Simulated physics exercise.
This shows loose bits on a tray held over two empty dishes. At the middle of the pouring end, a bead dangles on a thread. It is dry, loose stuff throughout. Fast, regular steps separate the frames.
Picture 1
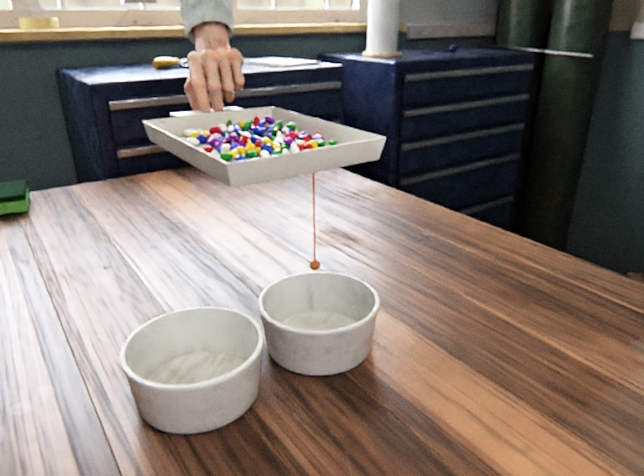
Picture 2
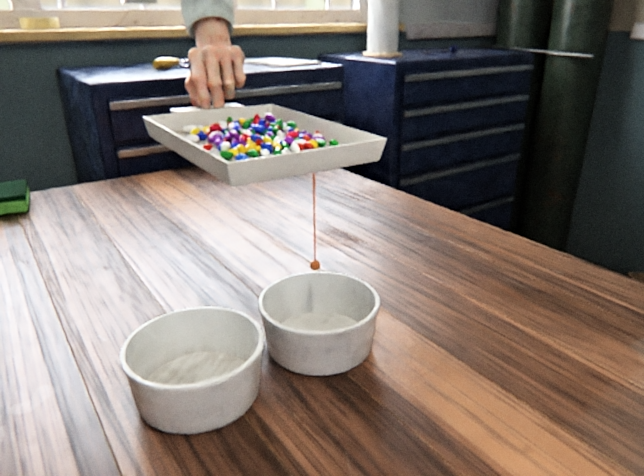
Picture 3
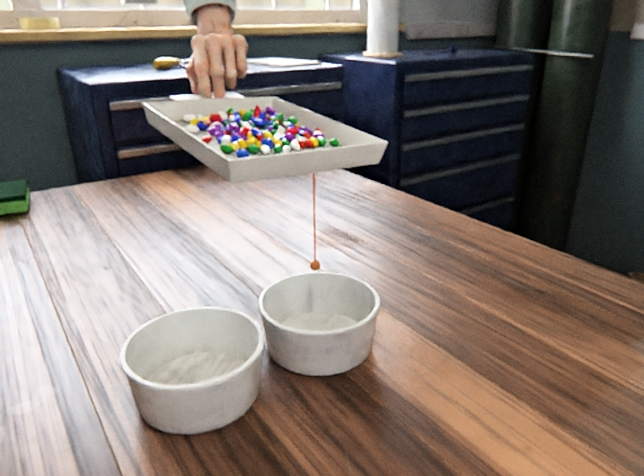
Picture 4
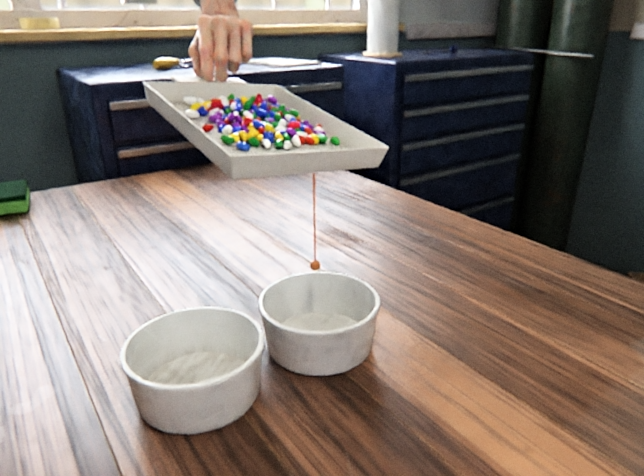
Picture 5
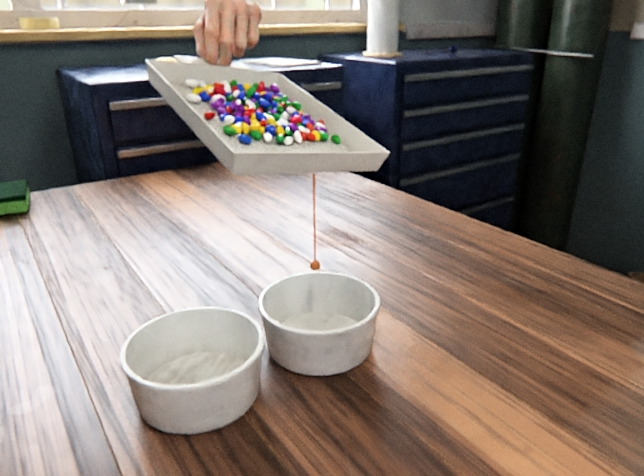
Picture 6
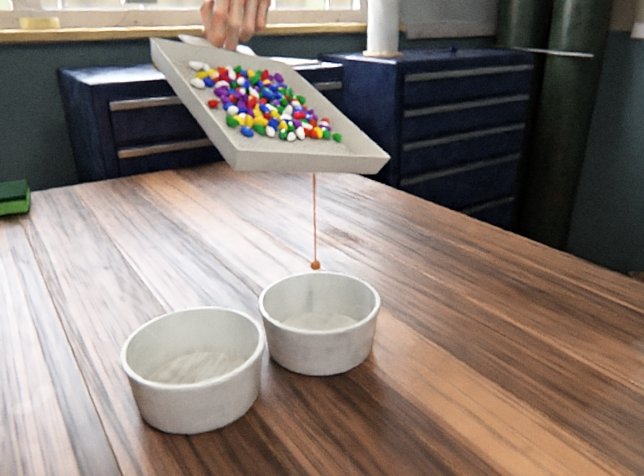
The clip opens on a hand holding a pale tray of colourful jelly beans above two empty white dishes on a wooden table, an orange bead hanging beneath it on a thread. The hand gradually raises the tray's back end, tilting it clearly toward the front right corner, while the dishes stay still and empty.
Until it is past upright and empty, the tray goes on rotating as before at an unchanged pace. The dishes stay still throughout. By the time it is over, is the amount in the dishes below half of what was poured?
Most of what falls will come down outside the dishes.
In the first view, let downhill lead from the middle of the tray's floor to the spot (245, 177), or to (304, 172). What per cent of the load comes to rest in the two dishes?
I'd put it at some 50 % and then some 60 %.
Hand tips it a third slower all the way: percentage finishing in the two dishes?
About 10 %.
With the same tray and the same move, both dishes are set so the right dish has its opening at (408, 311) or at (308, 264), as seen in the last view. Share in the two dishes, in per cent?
About 10 per cent, then about 0 per cent.
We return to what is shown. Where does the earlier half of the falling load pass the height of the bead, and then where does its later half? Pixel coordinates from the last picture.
Around (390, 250) and then (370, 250).
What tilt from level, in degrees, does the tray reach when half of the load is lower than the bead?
Near 110 degrees.
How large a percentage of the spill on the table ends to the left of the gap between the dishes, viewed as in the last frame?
Some 0 %.
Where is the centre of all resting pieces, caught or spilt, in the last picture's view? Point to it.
I'd say the middle ends up at about (399, 306).
Just after the last frame, tray tipped steeply; almost all on the tray; about a tenth in the air.
A moment on, tray tipped past a quarter turn; roughly a quarter on the tray; just a few in the right dish; roughly half outside both; roughly a quarter in the air.
Further on, tray tipped past a quarter turn; about a tenth in the right dish; almost all outside both.
When it is over, tray tipped past a quarter turn; not one in the left dish; about a tenth in the right dish; almost all outside both.
